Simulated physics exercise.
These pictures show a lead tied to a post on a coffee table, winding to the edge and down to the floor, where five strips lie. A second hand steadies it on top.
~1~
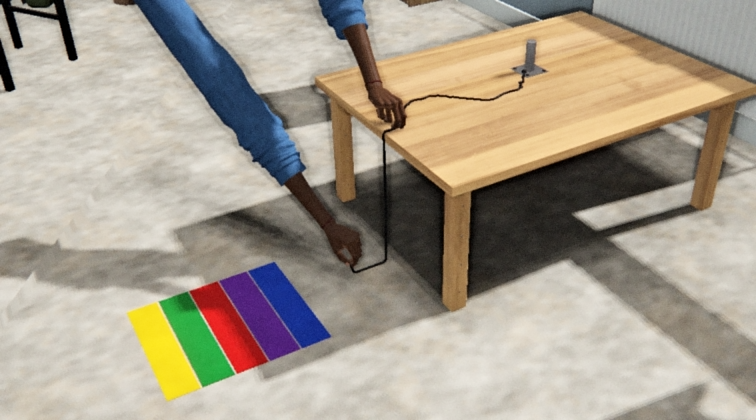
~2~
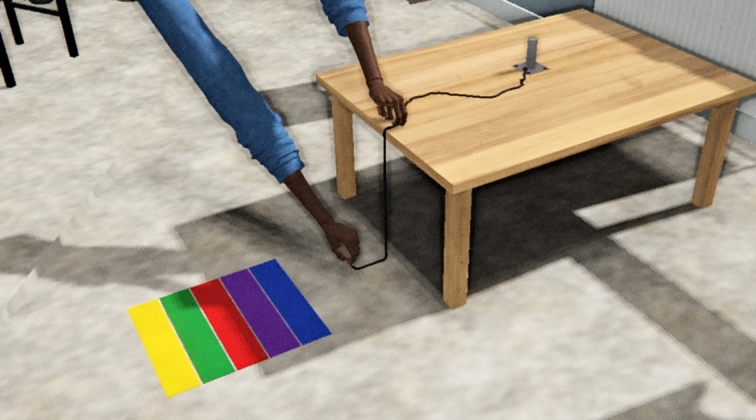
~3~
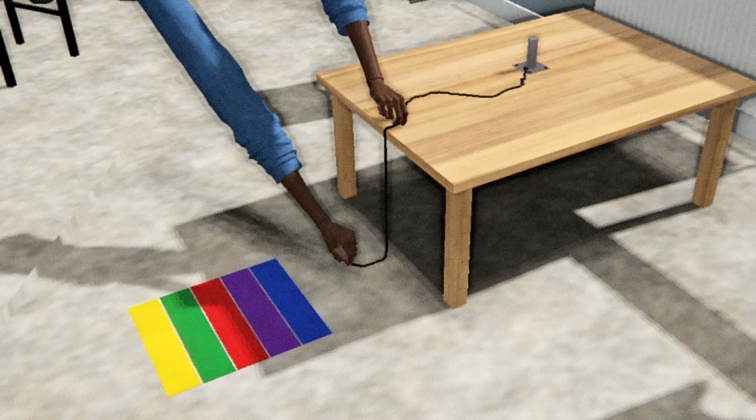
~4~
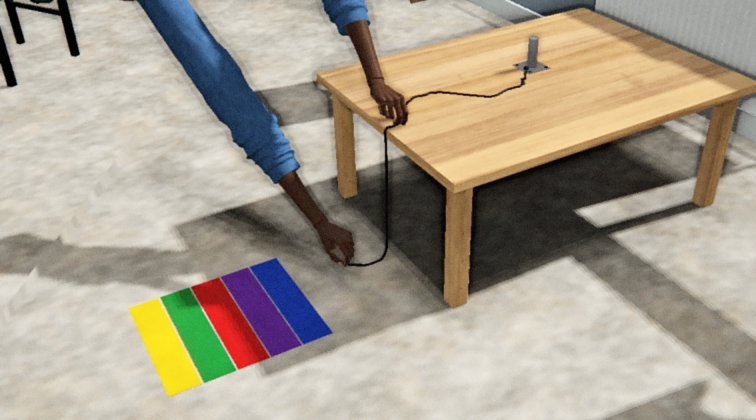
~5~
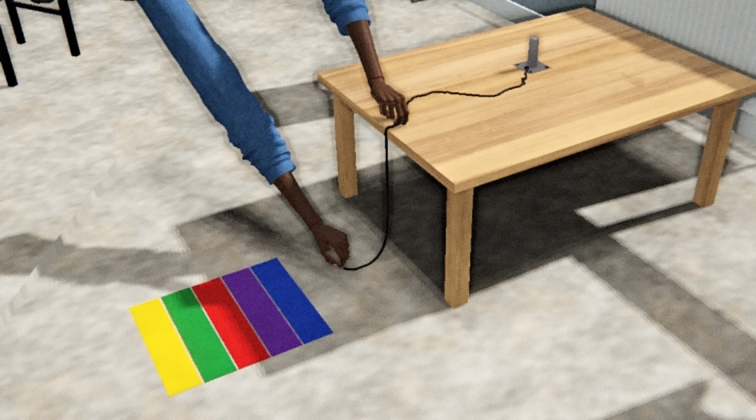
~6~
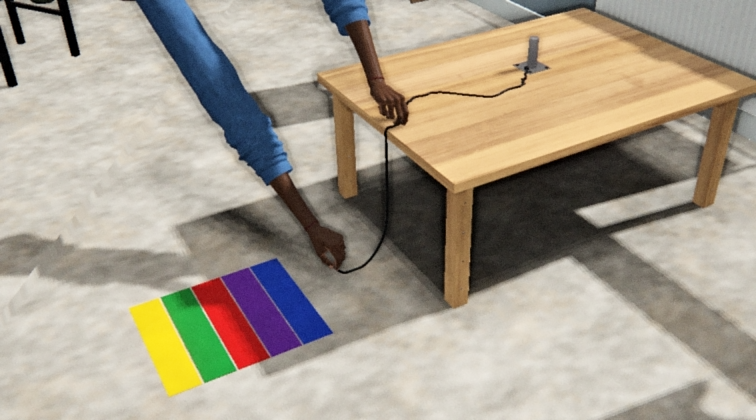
A hand near the floor draws a black cord's end slightly left beside colored strips.
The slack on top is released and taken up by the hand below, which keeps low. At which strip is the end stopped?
The green one.
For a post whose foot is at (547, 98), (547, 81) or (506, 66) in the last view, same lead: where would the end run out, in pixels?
In that order: (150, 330), (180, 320) and (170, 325).
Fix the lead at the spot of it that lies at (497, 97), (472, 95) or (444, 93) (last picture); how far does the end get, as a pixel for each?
Near (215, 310), (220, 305) and (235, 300).
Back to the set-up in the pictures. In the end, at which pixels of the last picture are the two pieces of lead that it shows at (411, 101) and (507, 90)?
About (391, 119), and the other about (477, 86).
Soon after, end near (252, 296); over purple.
After that, end near (215, 309); over red.
At the stop, end near (192, 317); over green. It halts on the green strip.
